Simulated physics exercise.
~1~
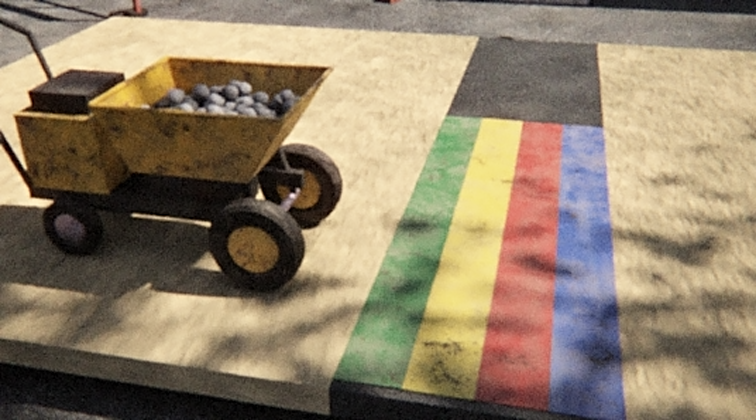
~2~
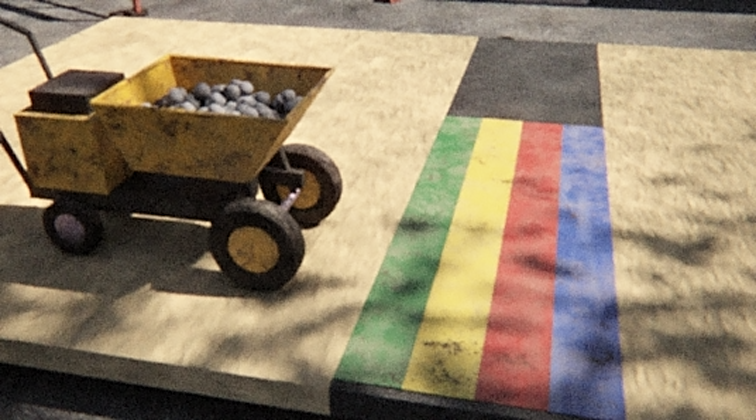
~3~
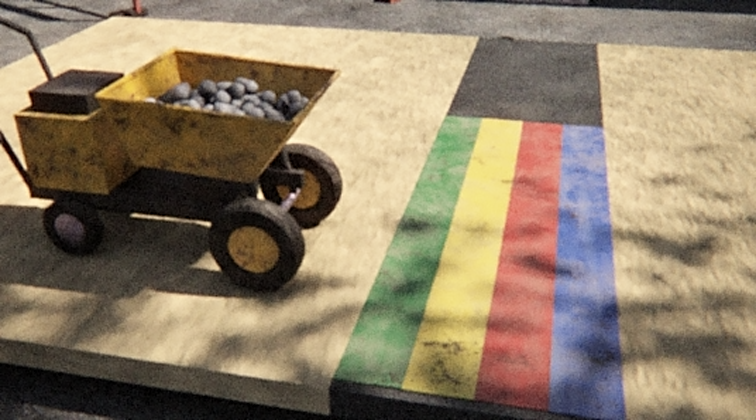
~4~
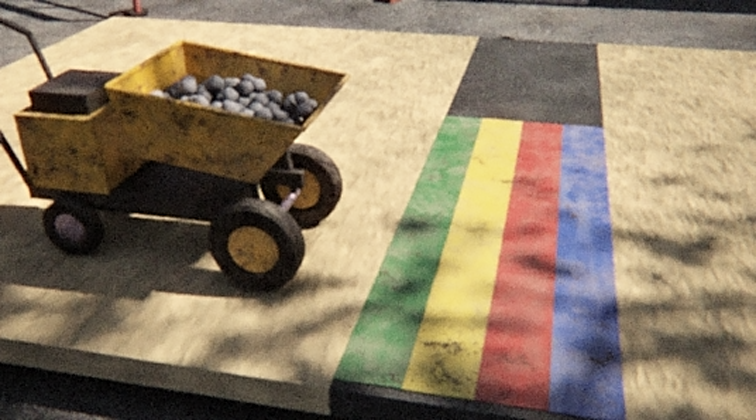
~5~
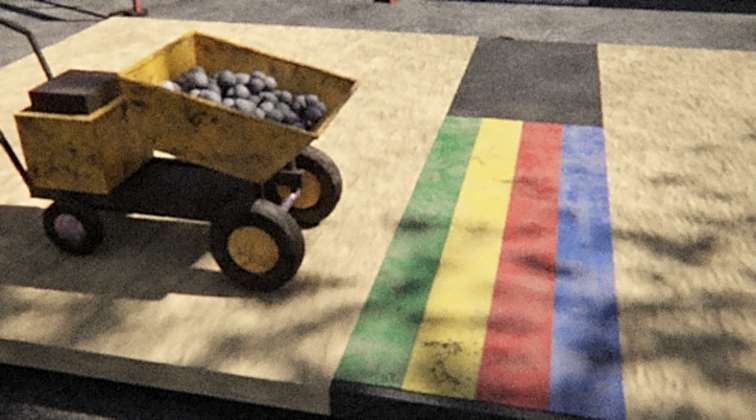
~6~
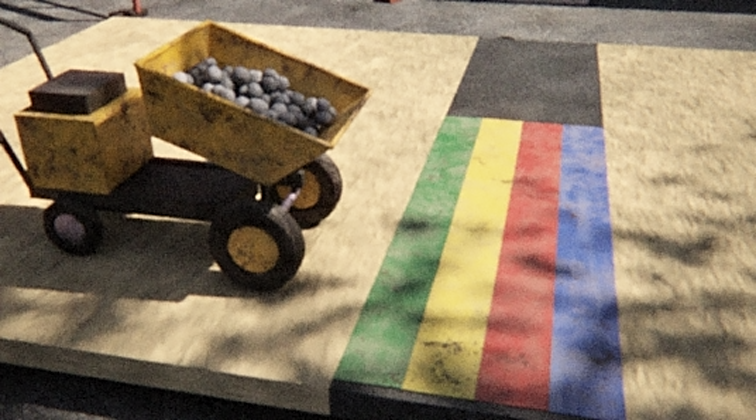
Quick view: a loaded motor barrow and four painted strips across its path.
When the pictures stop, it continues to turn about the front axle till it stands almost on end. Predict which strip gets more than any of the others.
The yellow strip gets the most.
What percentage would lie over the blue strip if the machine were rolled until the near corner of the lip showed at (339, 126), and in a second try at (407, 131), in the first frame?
In order, 20 % followed by 40 %.
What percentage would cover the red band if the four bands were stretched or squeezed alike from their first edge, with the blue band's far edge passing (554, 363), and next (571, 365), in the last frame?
The first one comes out at 30 percent, while the second comes out at 20 percent.
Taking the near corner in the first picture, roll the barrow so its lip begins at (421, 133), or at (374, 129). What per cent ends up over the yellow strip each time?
Well, you'd get roughly 0 per cent from the first place and roughly 10 per cent from the second.
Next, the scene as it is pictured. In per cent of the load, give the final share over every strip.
Here's the split: Green strip gets 25 %, yellow strip 40 %, red strip 25 %, blue strip 10 %.
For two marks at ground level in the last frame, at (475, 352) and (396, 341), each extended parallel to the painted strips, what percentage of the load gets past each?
About 40 and 80 %.
Soon after the last picture, skip tipped steeply; all in the skip.
A little later, skip tipped right over; most in the skip; a small part over the green strip; a small part over the yellow strip; a stray few over the red strip.
Later still, skip tipped right over; about a quarter in the skip; about a quarter over the green strip; about a third over the yellow strip; about a quarter over the red strip; a stray few over the blue strip; a stray few off the paint.
By the end, skip tipped right over; about a quarter over the green strip; about a third over the yellow strip; about a quarter over the red strip; a small part over the blue strip; a stray few off the paint.
